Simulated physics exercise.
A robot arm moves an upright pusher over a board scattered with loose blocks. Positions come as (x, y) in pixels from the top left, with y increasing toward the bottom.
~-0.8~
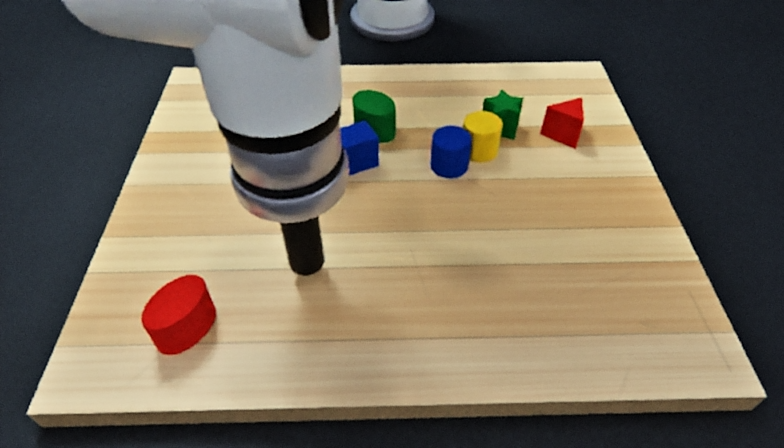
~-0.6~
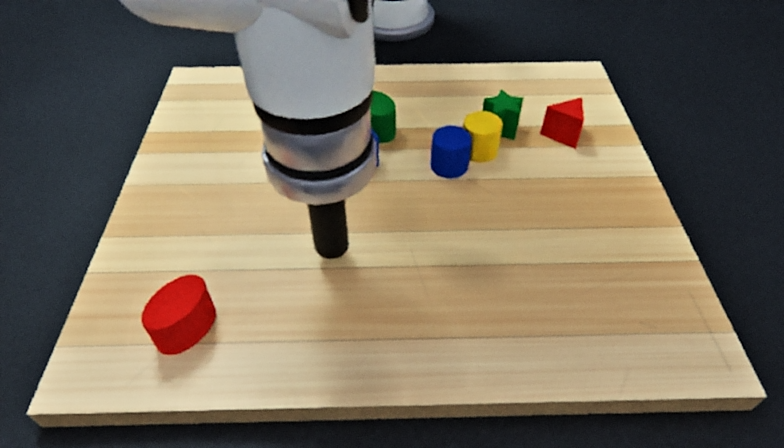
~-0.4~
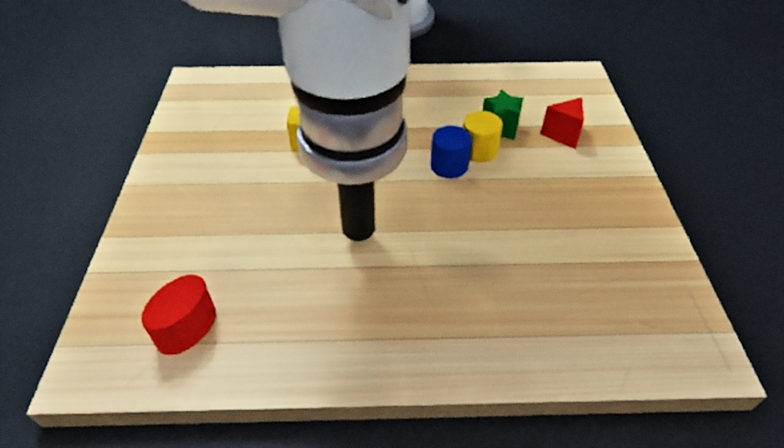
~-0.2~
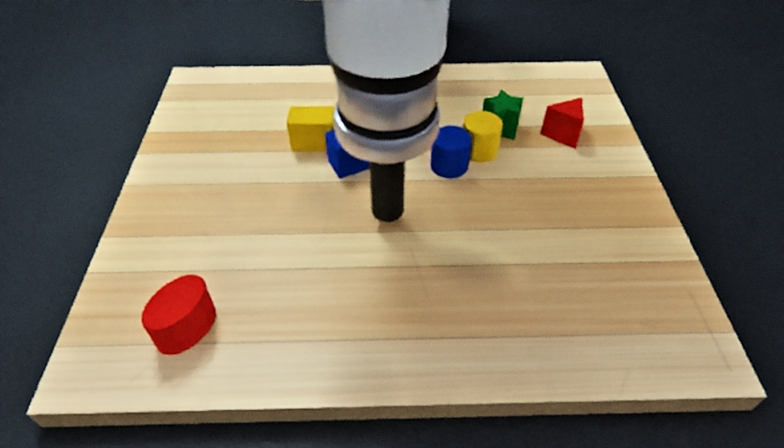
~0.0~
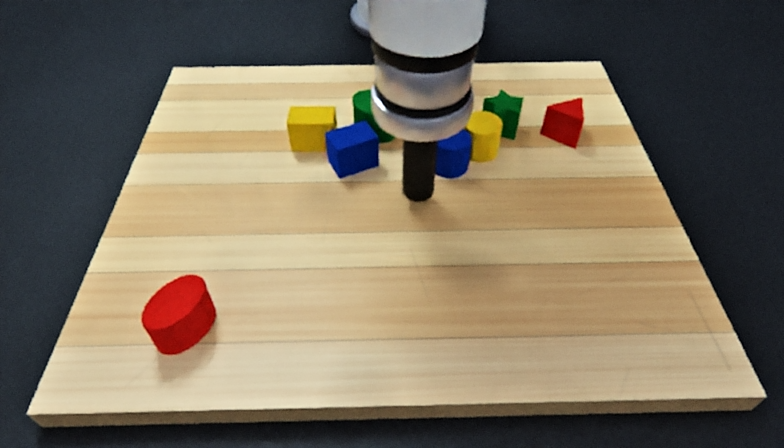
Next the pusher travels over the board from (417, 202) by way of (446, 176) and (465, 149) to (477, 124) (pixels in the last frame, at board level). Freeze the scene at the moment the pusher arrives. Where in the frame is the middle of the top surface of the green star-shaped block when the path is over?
Answer: (541, 87).
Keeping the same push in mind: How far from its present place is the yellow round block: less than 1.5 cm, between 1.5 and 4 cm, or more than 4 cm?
It shifts over 4 cm.
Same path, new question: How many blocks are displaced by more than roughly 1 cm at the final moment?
It should be three or more, as far as I can tell.
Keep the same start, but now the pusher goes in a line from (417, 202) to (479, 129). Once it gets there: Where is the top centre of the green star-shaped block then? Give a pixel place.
Around pixel (536, 88).
What follows on the original path. One third of the way, pusher (448, 164); blue round block (459, 125); yellow round block (492, 115); green star-shaped block (511, 98), turned 20° anticlockwise.
Two thirds of the way, pusher (467, 138); blue round block (461, 100); yellow round block (499, 106); green star-shaped block (521, 94), turned 20° anticlockwise.
At the end, pusher (479, 113); blue oblong block in place; blue round block (458, 82); yellow round block (513, 94); green star-shaped block (541, 87).
